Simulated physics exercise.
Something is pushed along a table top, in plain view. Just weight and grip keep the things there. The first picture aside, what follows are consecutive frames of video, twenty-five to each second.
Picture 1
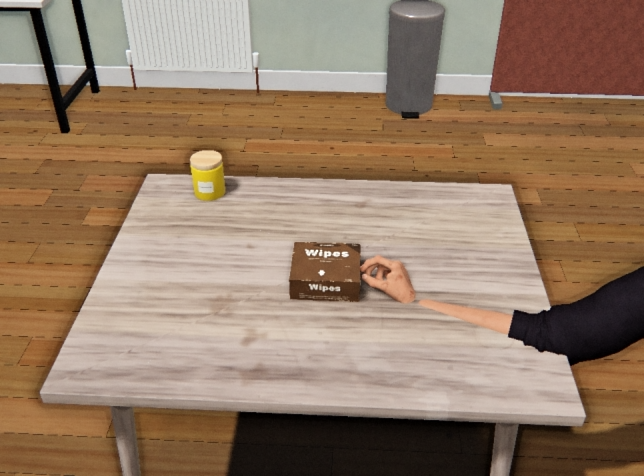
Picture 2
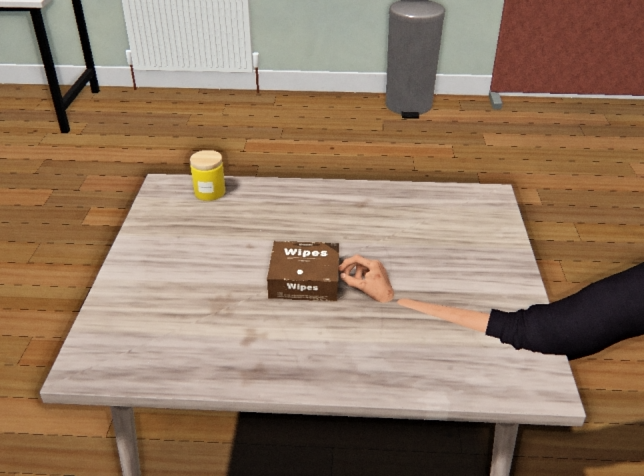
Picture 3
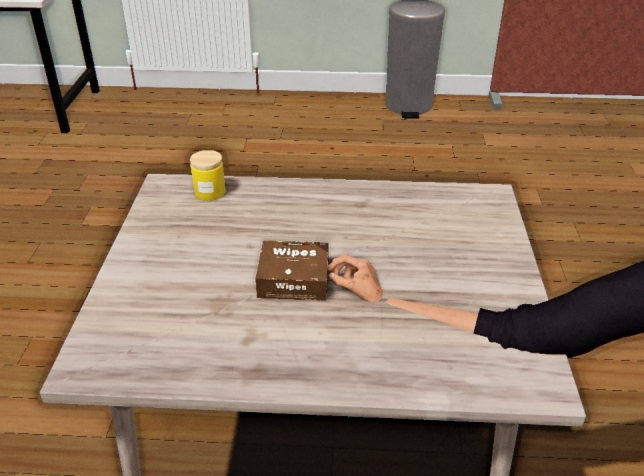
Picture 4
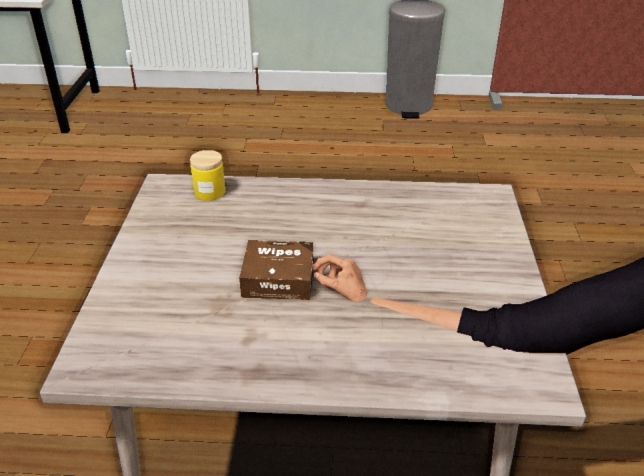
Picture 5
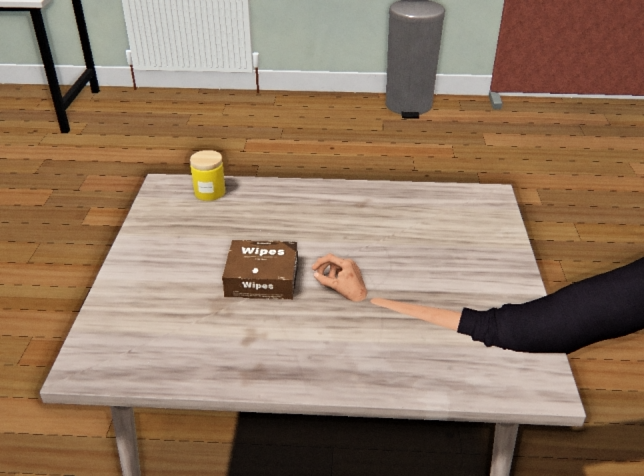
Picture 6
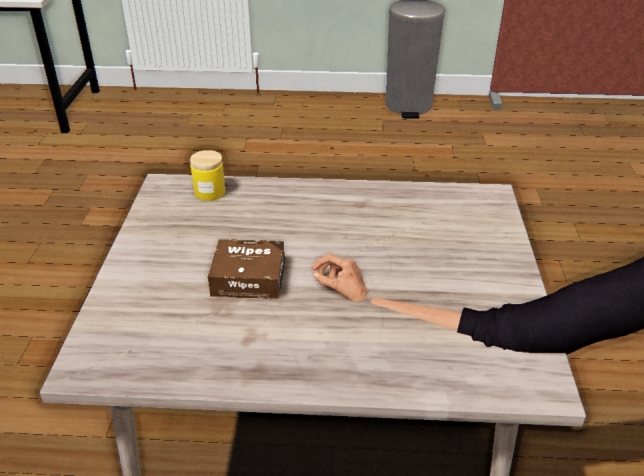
A brown wipes box slides left across a wooden table, pushed by a hand, then moves on after the hand halts.
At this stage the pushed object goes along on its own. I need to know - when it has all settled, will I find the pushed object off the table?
It will likely be kept by the table.
Then, 0.10 s after the last picture, brown box slid about its own width near (224, 267).
Then, 0.20 s after the last picture, brown box slid about its own width near (215, 267).
At rest, moved from the start, brown box. Seen from the same camera at the end, brown box near (215, 267).
